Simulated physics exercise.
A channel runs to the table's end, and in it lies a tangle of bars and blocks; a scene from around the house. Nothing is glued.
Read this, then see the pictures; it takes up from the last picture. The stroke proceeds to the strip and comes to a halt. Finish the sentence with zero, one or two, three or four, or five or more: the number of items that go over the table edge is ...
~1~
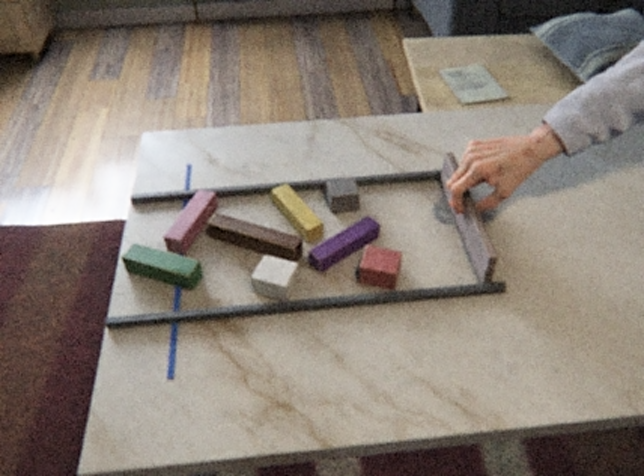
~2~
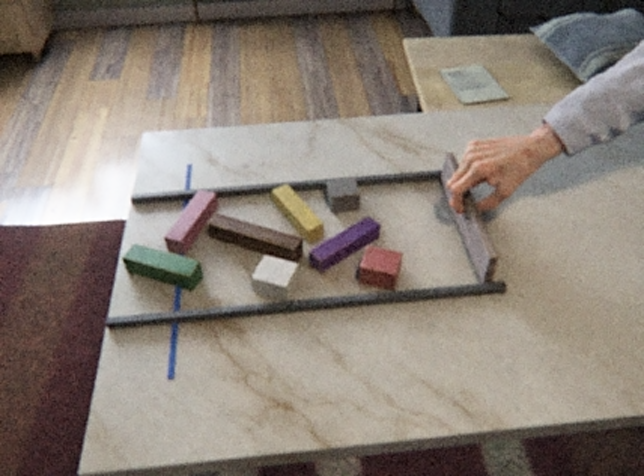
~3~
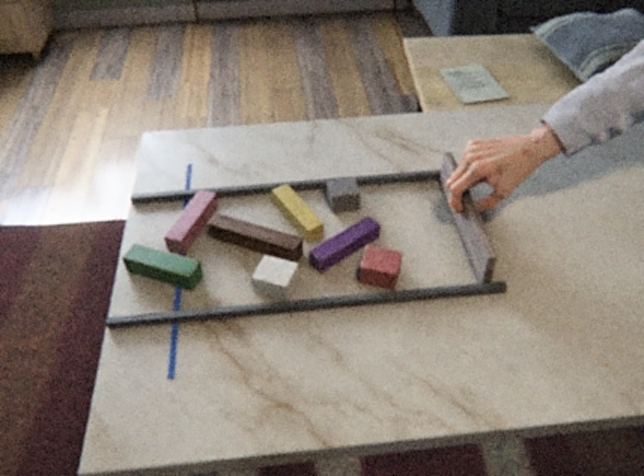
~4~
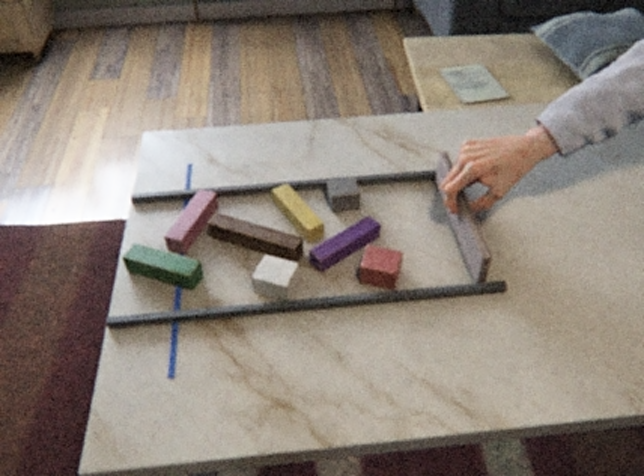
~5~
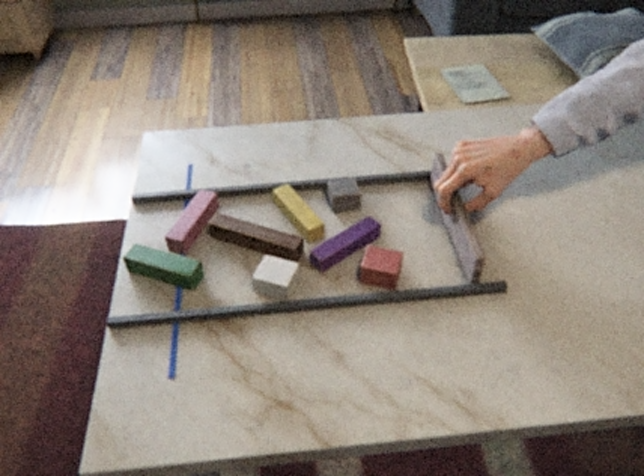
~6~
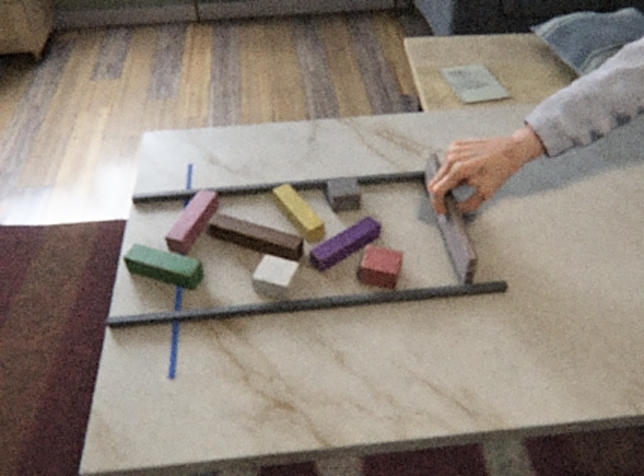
The number of items that go over the table edge is three or four.
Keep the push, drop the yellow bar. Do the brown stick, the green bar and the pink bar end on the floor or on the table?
Note: Brown stick is off by the end; green bar is off by the end; pink bar is off by the end.
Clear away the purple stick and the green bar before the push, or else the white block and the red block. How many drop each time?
1 in the first try, 1 in the second.
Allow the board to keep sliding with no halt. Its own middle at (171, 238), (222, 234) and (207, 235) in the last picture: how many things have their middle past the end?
4, 0 and 2.
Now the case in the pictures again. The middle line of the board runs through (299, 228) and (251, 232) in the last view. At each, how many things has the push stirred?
Counting first: 7, next 8.
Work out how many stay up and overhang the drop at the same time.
It totals 1.
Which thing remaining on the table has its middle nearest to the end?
Going by centres, it is the white block.
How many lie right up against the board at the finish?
Looks like 3 of them, all told.
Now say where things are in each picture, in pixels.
In the first frame, green bar (163, 267); pink bar (192, 221); brown stick (255, 237); board (466, 214); tape (181, 253).
In the second frame, pink bar (192, 221); grey block (343, 195).
In the third frame, brown stick (256, 238); white block (276, 278).
In the fourth frame, green bar (163, 266); red block (381, 267).
In the fifth frame, pink bar (193, 221); purple stick (346, 243).
In the sixth frame, green bar (164, 266); pink bar (193, 221); brown stick (256, 238); board (448, 215); tape (182, 252).
Soon after, none off yet; green bar at rest near (164, 266); pink bar at rest near (193, 221); brown stick at rest near (256, 238).
Then, none off yet; green bar at rest near (164, 266); pink bar moved a little near (168, 216); brown stick moved a little near (215, 234).
Further on, none off yet; green bar moved a little near (125, 259); pink bar moved about its own width near (131, 210); brown stick moved about its own width near (142, 240).
At rest, the number that fall off is three or four; fallen, brown stick, pink bar and green bar.
